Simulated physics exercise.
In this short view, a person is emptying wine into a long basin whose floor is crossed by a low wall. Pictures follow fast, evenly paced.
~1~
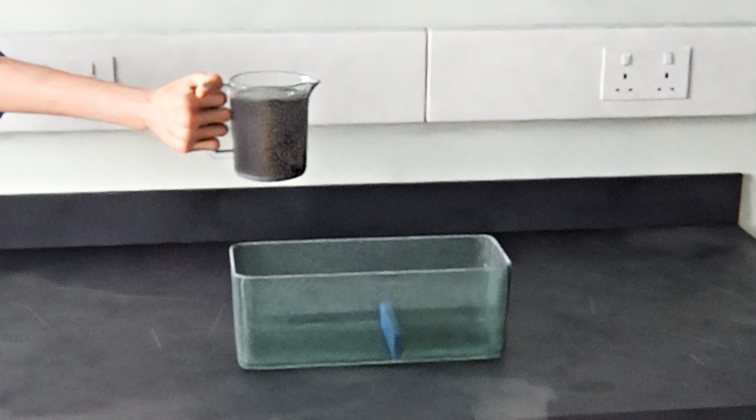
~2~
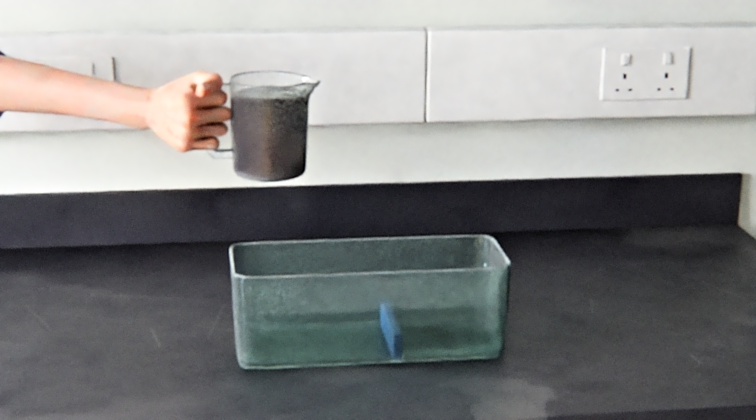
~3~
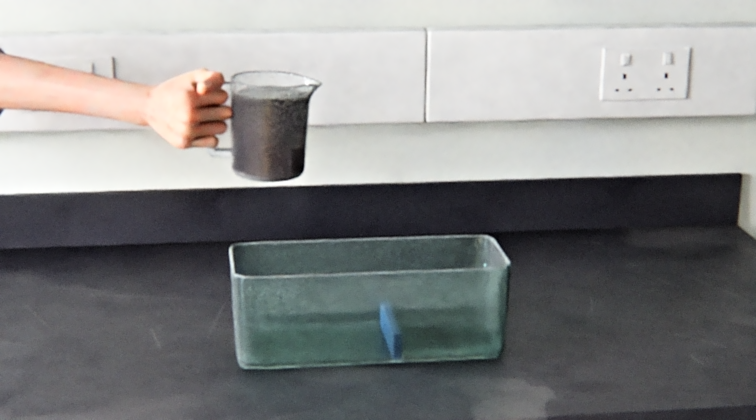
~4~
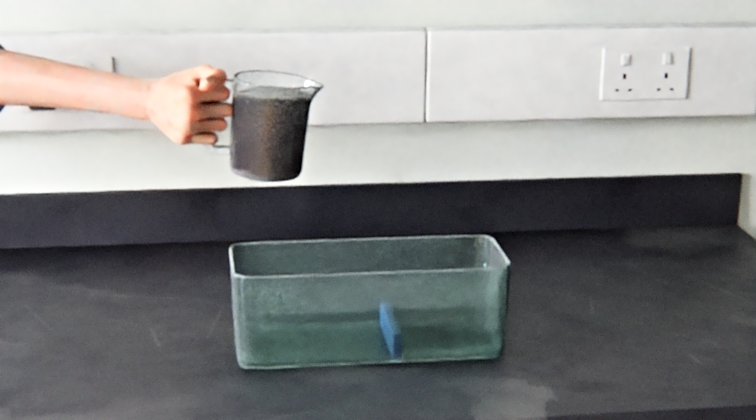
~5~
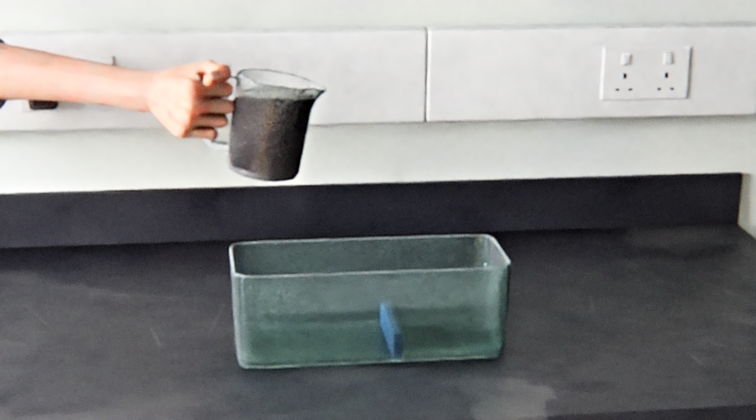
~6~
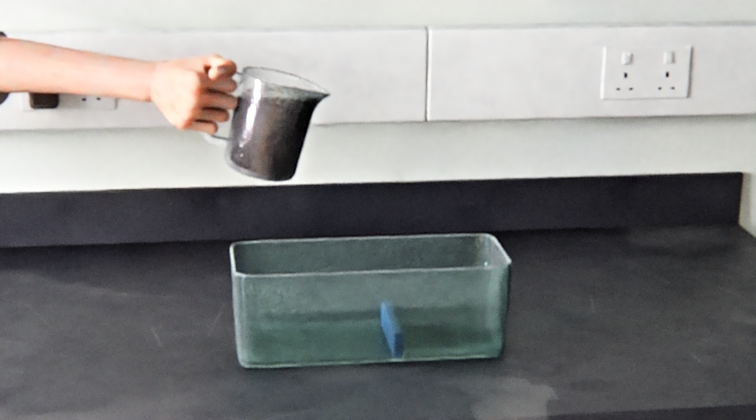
On a dark worktop, a glass basin with a low blue wall across its floor stands beneath a hand holding a clear jug of dark liquid; the hand, at first nearly still, gradually tilts the jug slightly to the right.
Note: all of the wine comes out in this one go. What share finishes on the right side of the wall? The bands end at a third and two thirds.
Once it settles, the part right of the wall is a third to two thirds, I'd say.
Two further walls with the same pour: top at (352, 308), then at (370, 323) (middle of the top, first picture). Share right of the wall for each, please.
Try 1: Some 95 %; try 2: 85 %.
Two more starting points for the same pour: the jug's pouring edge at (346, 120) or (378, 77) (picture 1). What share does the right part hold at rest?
Estimate, in order: 80 and 90 per cent.
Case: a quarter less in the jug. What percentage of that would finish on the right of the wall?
Result: Around 35 per cent.
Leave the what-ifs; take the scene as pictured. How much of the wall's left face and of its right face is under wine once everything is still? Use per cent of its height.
The left reads 30 in a hundred and the right 60 in a hundred.
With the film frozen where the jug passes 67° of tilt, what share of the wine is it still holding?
Remaining share, estimated: 80 %.
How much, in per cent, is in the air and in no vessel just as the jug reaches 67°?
15 %.
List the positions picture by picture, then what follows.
The first frame shows tilt 0°; pouring edge (321, 80); surface from (233, 94) to (308, 92); the long basin's rim runs from (233, 262) to (502, 252); the wall's top is at (392, 318).
The second frame shows tilt 1°; pouring edge (321, 80); surface from (232, 93) to (307, 92).
The third frame shows tilt 3°; pouring edge (322, 82); surface from (233, 93) to (308, 93).
The fourth frame shows tilt 6°; pouring edge (324, 85); surface from (234, 93) to (310, 93).
The fifth frame shows tilt 10°; pouring edge (327, 88); surface from (236, 93) to (314, 94).
The sixth frame shows tilt 15°; pouring edge (331, 93); surface from (238, 95) to (319, 93).
A moment on, the jug is tipped part way and 81 per cent is still to pour, 2 is left of the wall and 0 right of it.
Next, the jug is tipped on its side and 37 per cent is still to pour, 11 is left of the wall and 27 right of it.
Then the jug is tipped on its side and 10 per cent is still to pour, 25 is left of the wall and 56 right of it.
Later the jug is tipped on its side and 3 per cent is still to pour, 38 is left of the wall and 57 right of it.
In the end 42 per cent lies left of the wall, 56 right of it and 1 outside.
